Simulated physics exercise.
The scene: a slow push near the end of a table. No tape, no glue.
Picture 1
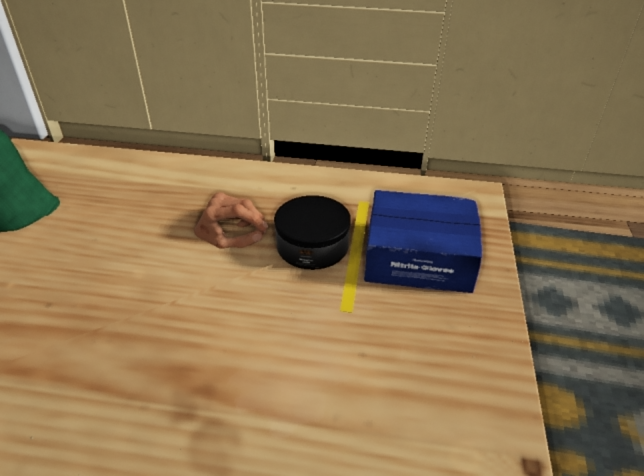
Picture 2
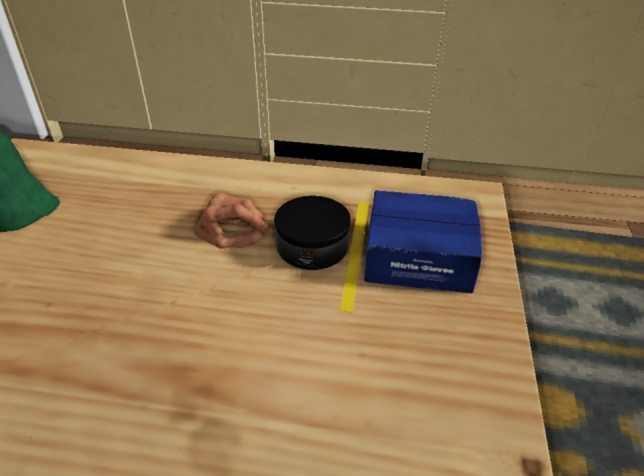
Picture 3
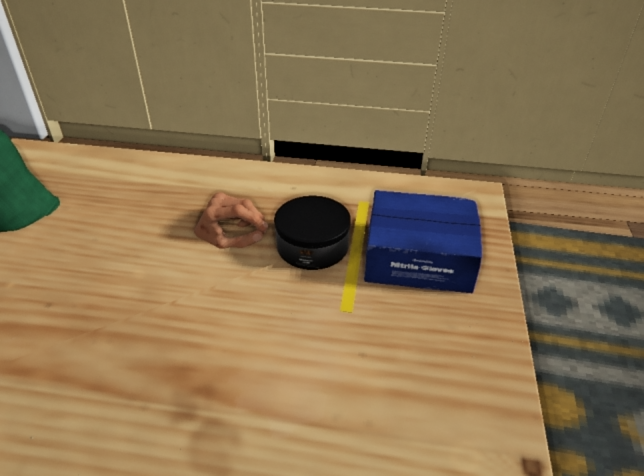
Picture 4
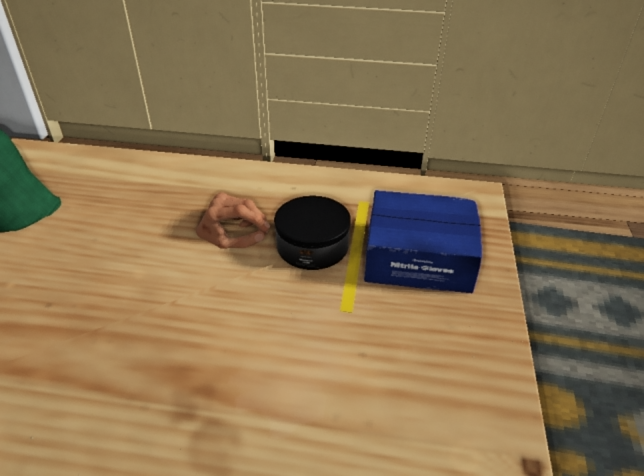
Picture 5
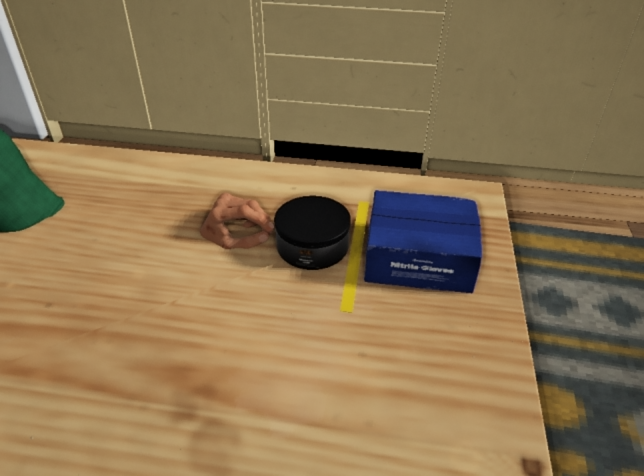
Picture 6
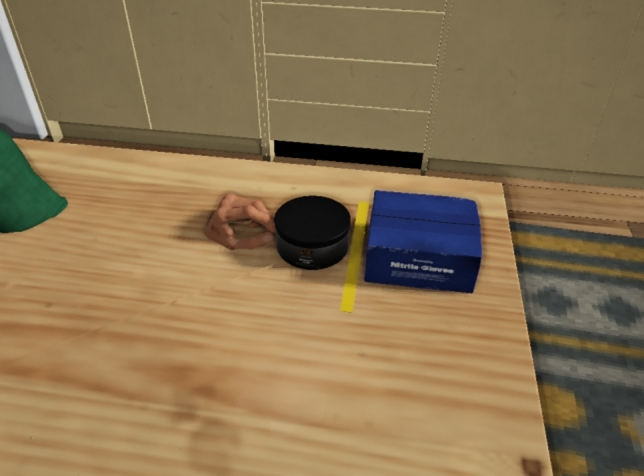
We see a reddish-brown hand beside a black tub on a wooden table, with a yellow strip and a blue box to the right; the hand shifts very slightly right, while the tub and box show almost no movement.
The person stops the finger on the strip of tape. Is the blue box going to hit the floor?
Here the blue box remains on top.
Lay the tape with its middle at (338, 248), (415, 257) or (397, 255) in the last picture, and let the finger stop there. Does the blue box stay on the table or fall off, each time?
In that order, it does not fall; drops off; drops off.
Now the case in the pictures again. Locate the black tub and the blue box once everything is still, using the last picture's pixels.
About (401, 242), and the other about (495, 247).
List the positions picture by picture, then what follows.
In the first picture, blue box (422, 239); black tub (313, 232).
In the second picture, blue box (422, 239); black tub (312, 232).
In the third picture, blue box (422, 239); black tub (312, 232).
In the fourth picture, blue box (422, 239); black tub (312, 232).
In the fifth picture, blue box (422, 239); black tub (312, 232).
In the sixth picture, blue box (422, 239); black tub (312, 232).
Then, 0.70 s after the last picture, blue box moved a little near (457, 243).
At rest, the blue box is still on the table, near (495, 247).
